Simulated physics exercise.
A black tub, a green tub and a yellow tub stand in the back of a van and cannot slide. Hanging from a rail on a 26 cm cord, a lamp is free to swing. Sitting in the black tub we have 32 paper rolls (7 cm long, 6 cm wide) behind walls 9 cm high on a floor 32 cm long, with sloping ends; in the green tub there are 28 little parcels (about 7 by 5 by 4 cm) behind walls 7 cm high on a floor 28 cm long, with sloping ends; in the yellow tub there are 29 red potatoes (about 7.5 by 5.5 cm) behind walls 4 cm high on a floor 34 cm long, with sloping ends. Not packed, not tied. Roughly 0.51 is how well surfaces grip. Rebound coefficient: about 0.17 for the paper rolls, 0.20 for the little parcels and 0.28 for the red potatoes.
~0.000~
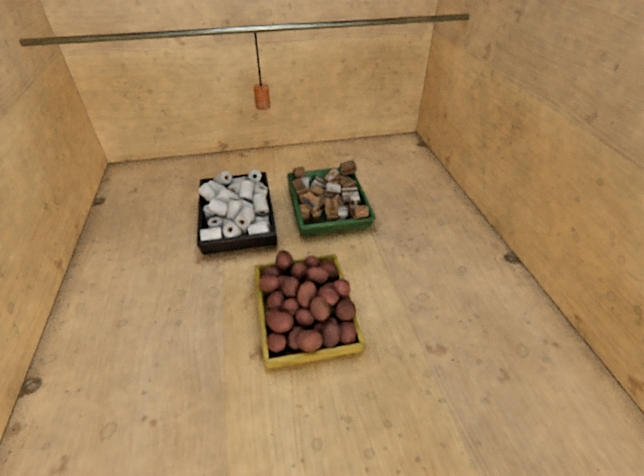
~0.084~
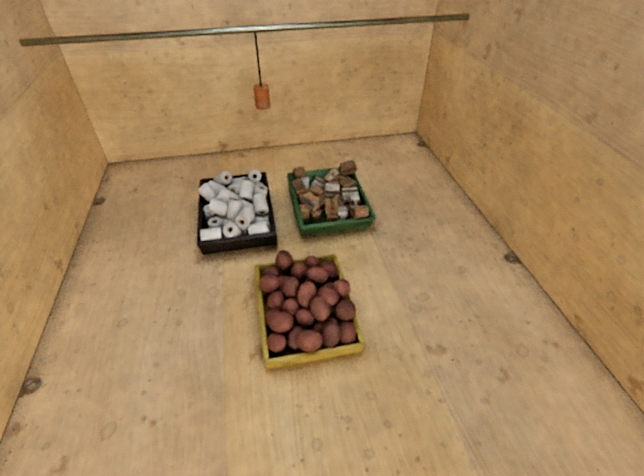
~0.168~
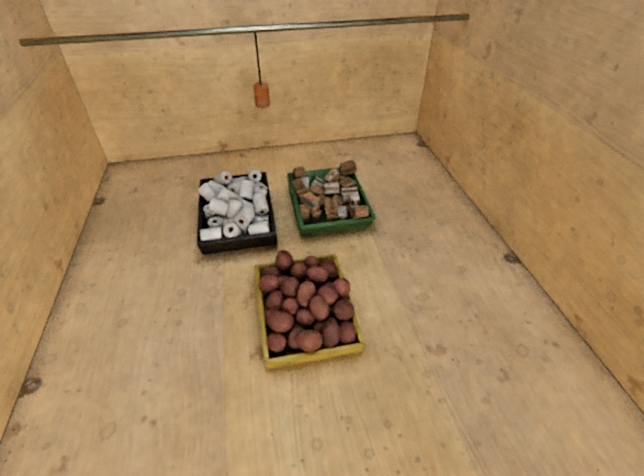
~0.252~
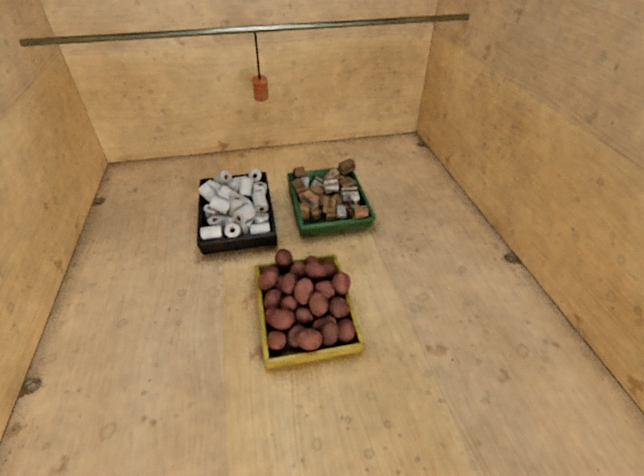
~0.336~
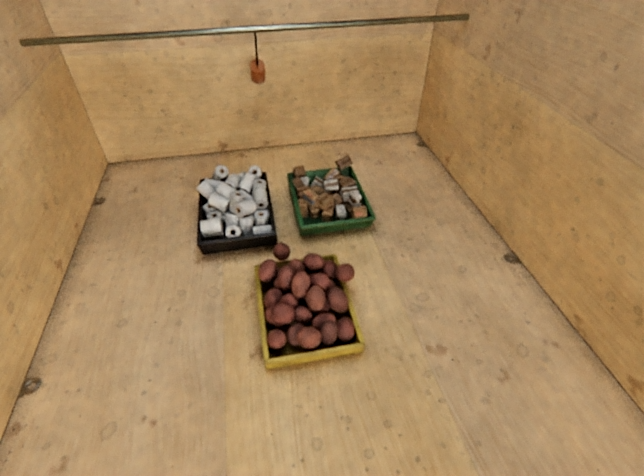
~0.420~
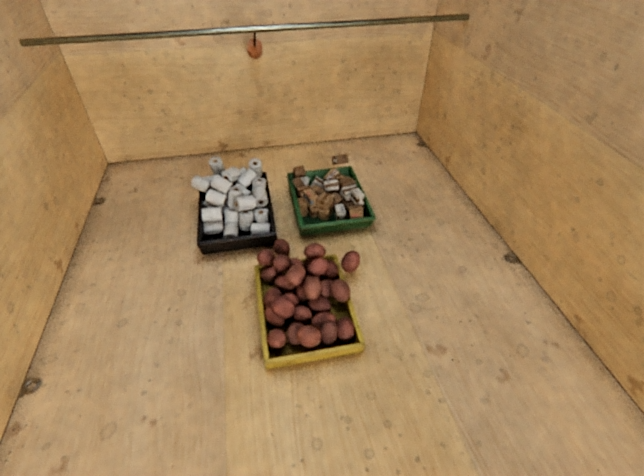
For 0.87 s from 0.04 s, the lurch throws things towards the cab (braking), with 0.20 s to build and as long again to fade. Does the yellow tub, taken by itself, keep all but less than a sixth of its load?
What stays put falls below five sixths.
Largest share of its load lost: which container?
It is the yellow tub.
After 0.59 s, the black tub is down by 4 of 32, the green tub is down by 1 of 28 and the yellow tub is down by 8 of 29.
After 0.81 s, the black tub is down by 7 of 32, the green tub is down by 1 of 28 and the yellow tub is down by 10 of 29.
After 1.12 s, the black tub is down by 7 of 32, the green tub is down by 1 of 28 and the yellow tub is down by 10 of 29.
When it is over (at 1.51 s), the black tub is down by 7 of 32, the green tub is down by 1 of 28 and the yellow tub is down by 10 of 29. Asked share, 10 of 29, 34 per cent.
